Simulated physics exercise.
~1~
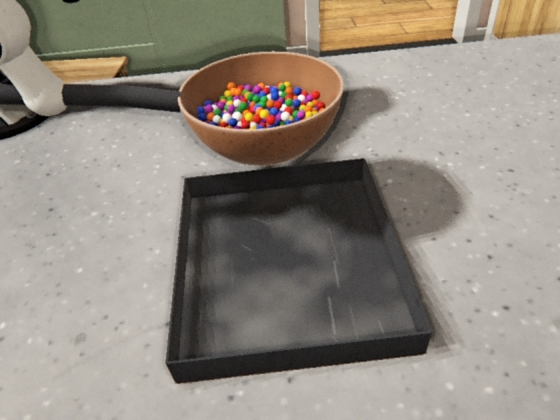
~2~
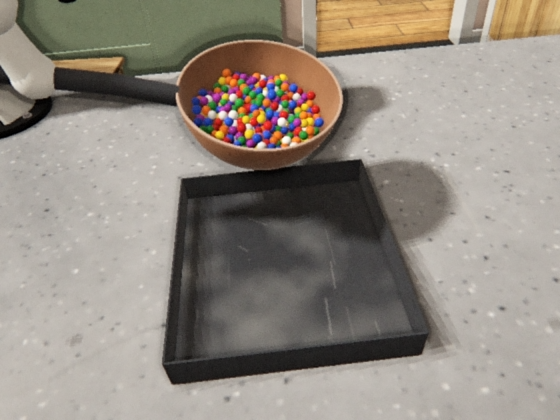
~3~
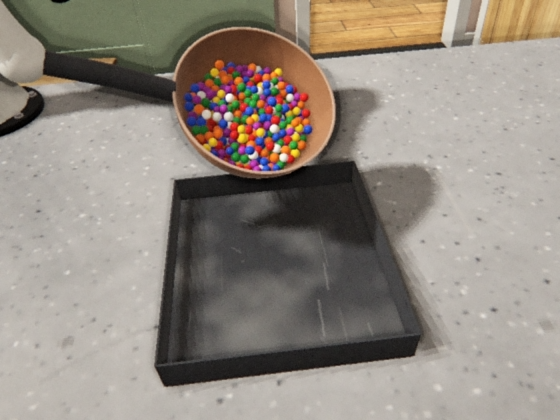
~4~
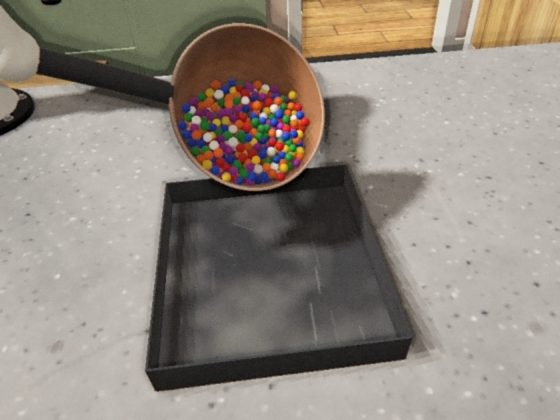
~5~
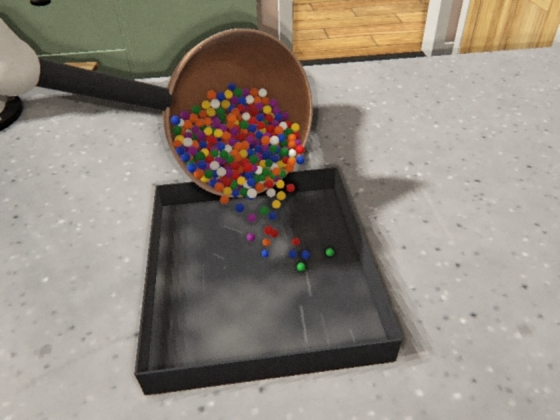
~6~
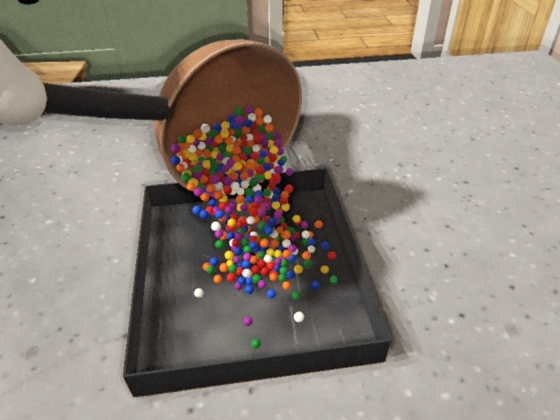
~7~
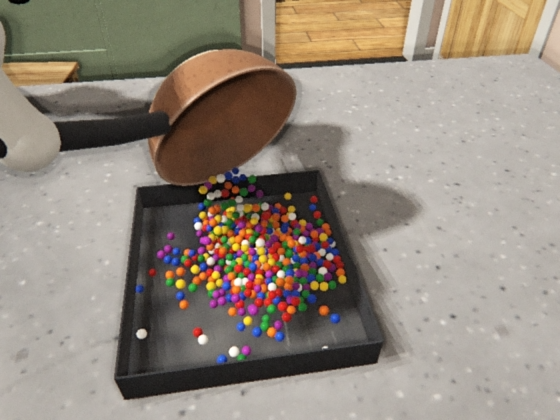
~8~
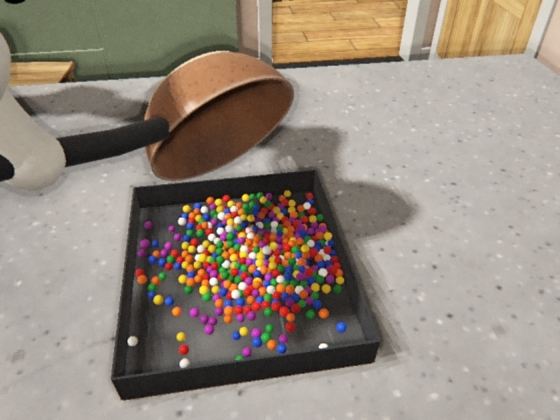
The clip opens on a speckled grey countertop, where a brown bowl-shaped ladle full of small multicoloured beads is held by its dark handle above the back of an empty black square tray. A pale robotic-looking arm at the left tips the ladle toward the tray, and the beads shift to its lower lip. A few drop over the edge first, then a thick stream pours out and scatters across the tray. The ladle keeps turning until its underside shows and the last beads fall. It ends overturned and empty, with the beads heaped and spread inside the tray.
